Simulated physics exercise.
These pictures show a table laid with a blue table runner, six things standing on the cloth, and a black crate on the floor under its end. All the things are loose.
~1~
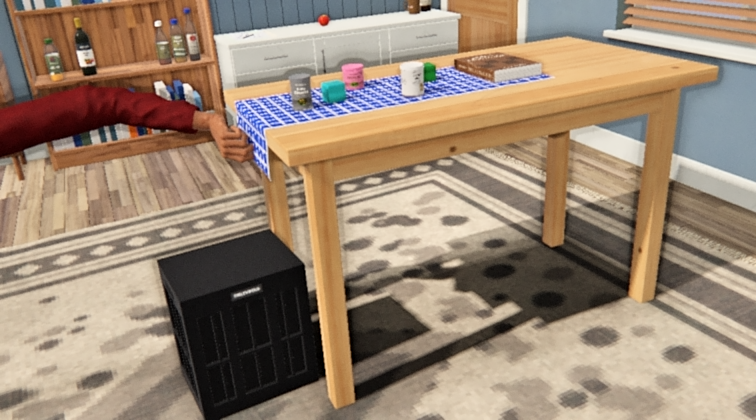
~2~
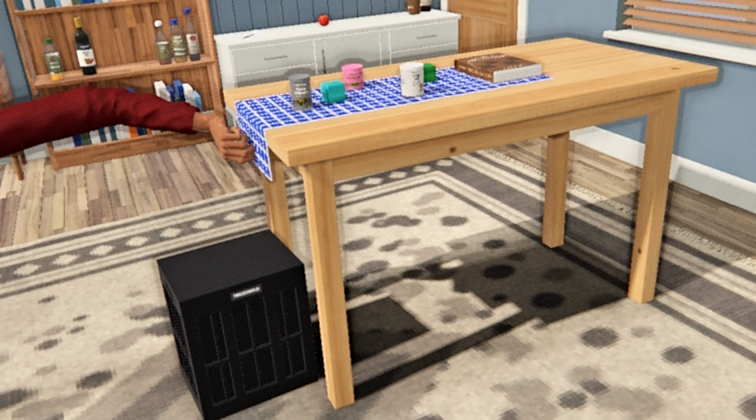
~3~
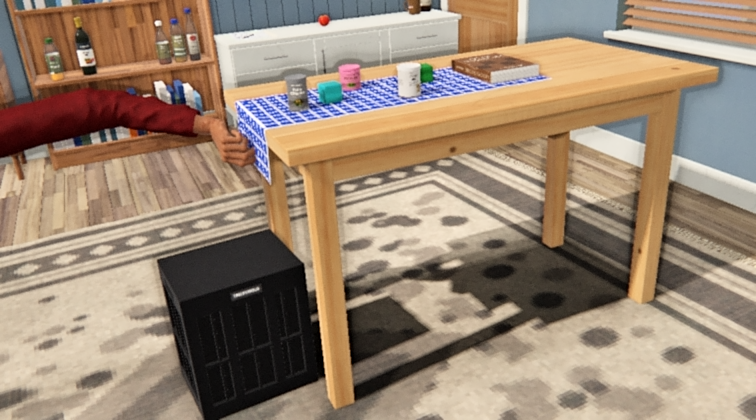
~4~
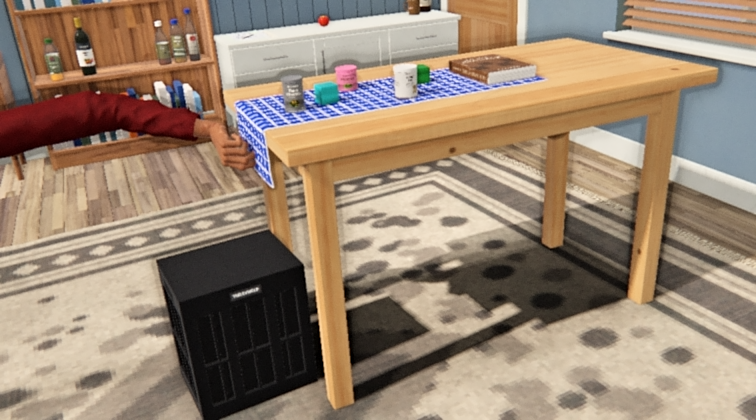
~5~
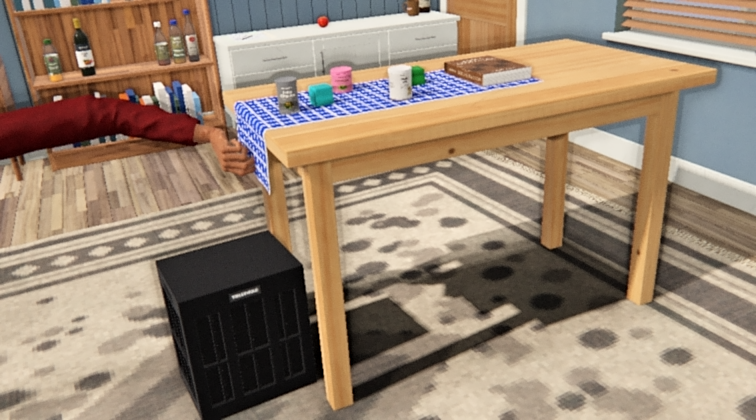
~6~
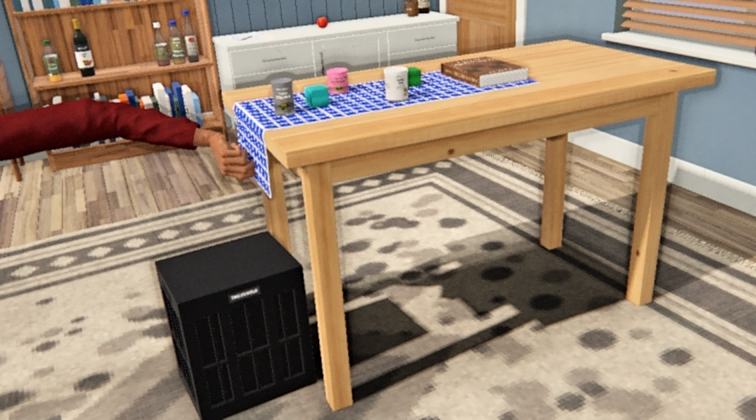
Blue patterned table runner sliding slowly left as a red-sleeved hand pulls its end down, carrying cans, pots and a book along.
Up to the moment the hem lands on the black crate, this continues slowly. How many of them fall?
The drop count comes to two.
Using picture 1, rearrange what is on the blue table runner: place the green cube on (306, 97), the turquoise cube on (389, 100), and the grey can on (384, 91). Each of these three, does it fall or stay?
Well, the green cube is dislodged, the turquoise cube is safe, and the grey can is safe.
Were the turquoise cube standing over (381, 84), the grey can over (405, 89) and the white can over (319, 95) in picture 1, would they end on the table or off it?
In the end the turquoise cube is still up there, the grey can is still up there and the white can is no longer up there.
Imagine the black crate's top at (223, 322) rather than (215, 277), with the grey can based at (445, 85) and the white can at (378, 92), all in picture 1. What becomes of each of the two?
Final state: The grey can is still in place, the white can is no longer up.
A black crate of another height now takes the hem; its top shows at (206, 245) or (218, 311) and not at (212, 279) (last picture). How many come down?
Numbers: 1; 3.
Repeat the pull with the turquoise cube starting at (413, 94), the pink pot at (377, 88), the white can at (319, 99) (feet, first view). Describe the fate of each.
The turquoise cube does not fall; the pink pot survives; the white can drops off.
Early on, hem near (258, 198); all still up.
Midway, hem near (260, 225); grey can gone.
Near the end, hem on the crate; grey can and turquoise cube gone.
Finally, hem on the crate; grey can and turquoise cube gone. Over the edge go two.
